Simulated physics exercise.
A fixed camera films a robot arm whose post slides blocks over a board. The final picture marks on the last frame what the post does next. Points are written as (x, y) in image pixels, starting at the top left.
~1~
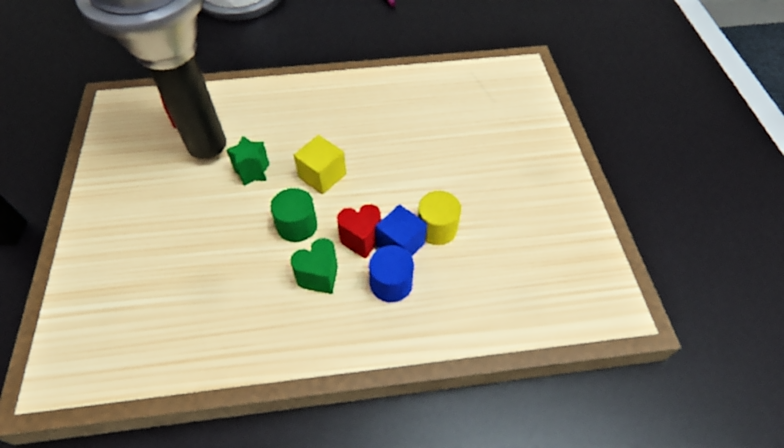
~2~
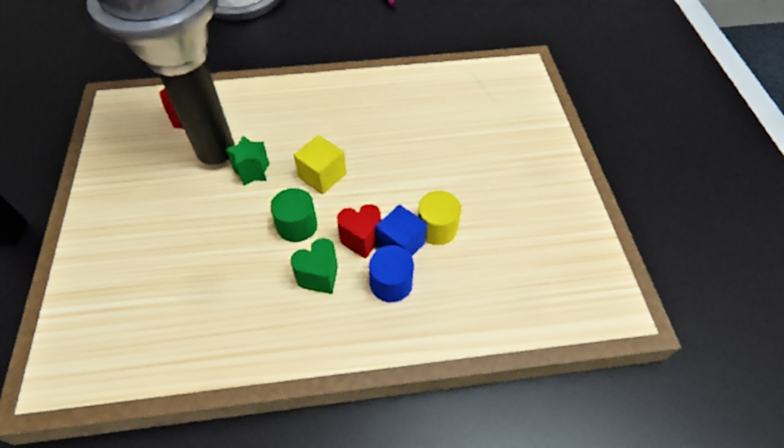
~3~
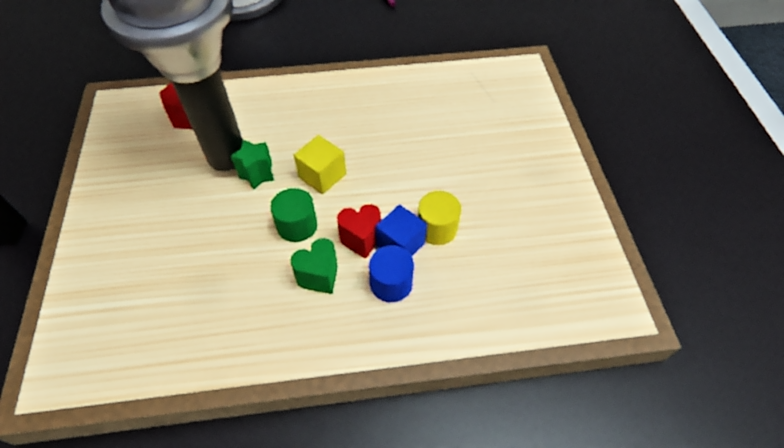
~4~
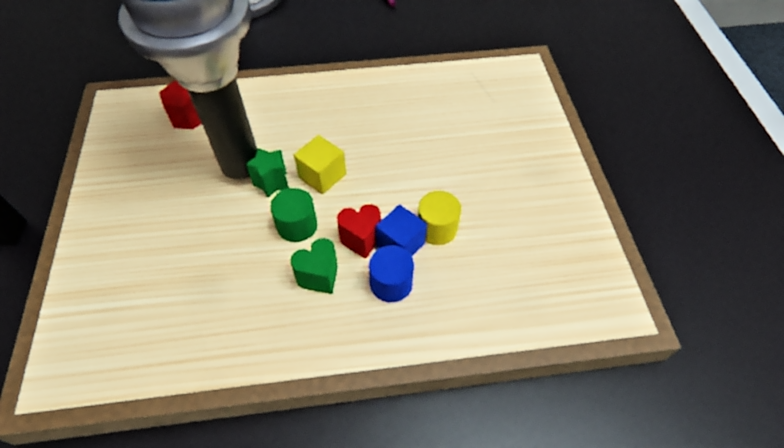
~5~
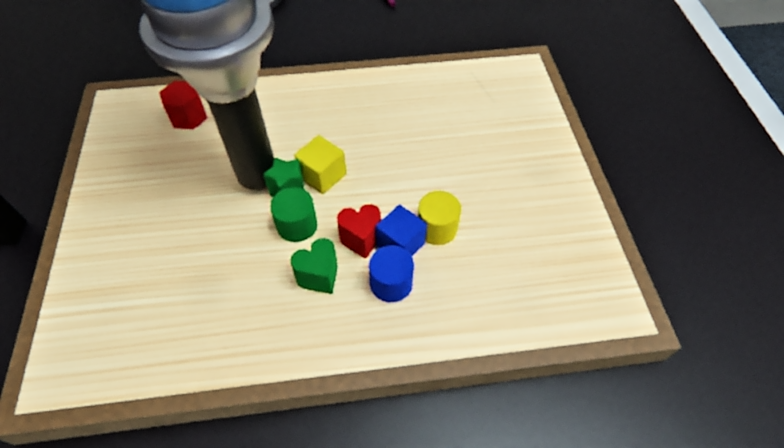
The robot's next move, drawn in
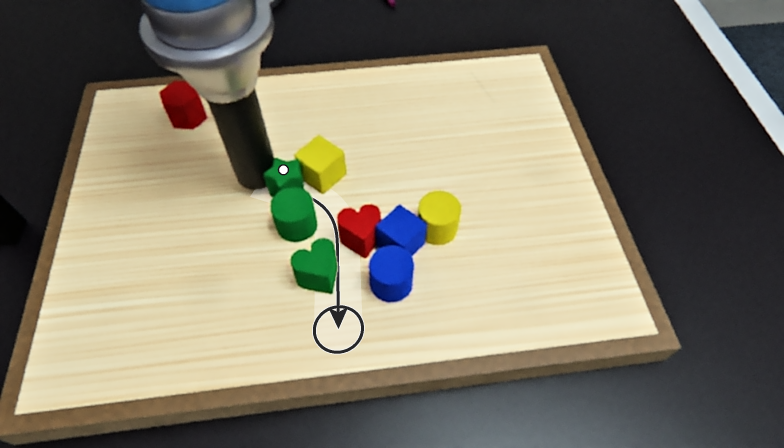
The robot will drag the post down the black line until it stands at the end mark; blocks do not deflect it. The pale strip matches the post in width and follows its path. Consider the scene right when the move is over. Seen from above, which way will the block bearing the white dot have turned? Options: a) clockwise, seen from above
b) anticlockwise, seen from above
Answer: B.
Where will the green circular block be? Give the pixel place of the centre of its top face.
Pixel (287, 253).
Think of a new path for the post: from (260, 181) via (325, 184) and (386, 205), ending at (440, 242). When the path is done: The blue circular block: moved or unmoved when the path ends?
It will be nudged away from its spot.
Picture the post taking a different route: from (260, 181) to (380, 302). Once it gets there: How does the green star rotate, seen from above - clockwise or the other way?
Counterclockwise from above.
The drawn path runs from (260, 181) over (319, 204) and (338, 259) to (338, 329); the dot is on the green star.
On the path given first. One third of the way, post (318, 196); green star (347, 197); green circular block (302, 217); yellow square (336, 149), turned 25° anticlockwise; red heart block (362, 221).
Two thirds of the way, post (336, 253); green star (370, 254); green circular block (288, 252); green heart block (314, 280); yellow square (336, 149), turned 25° anticlockwise; red heart block (391, 279), turned 15° anticlockwise.
At the end, post (337, 323); green star (376, 302), turned 40° anticlockwise; green circular block (287, 253); green heart block (290, 328), turned 90° clockwise; yellow square (336, 149), turned 25° anticlockwise; red heart block (414, 310), turned 50° anticlockwise.
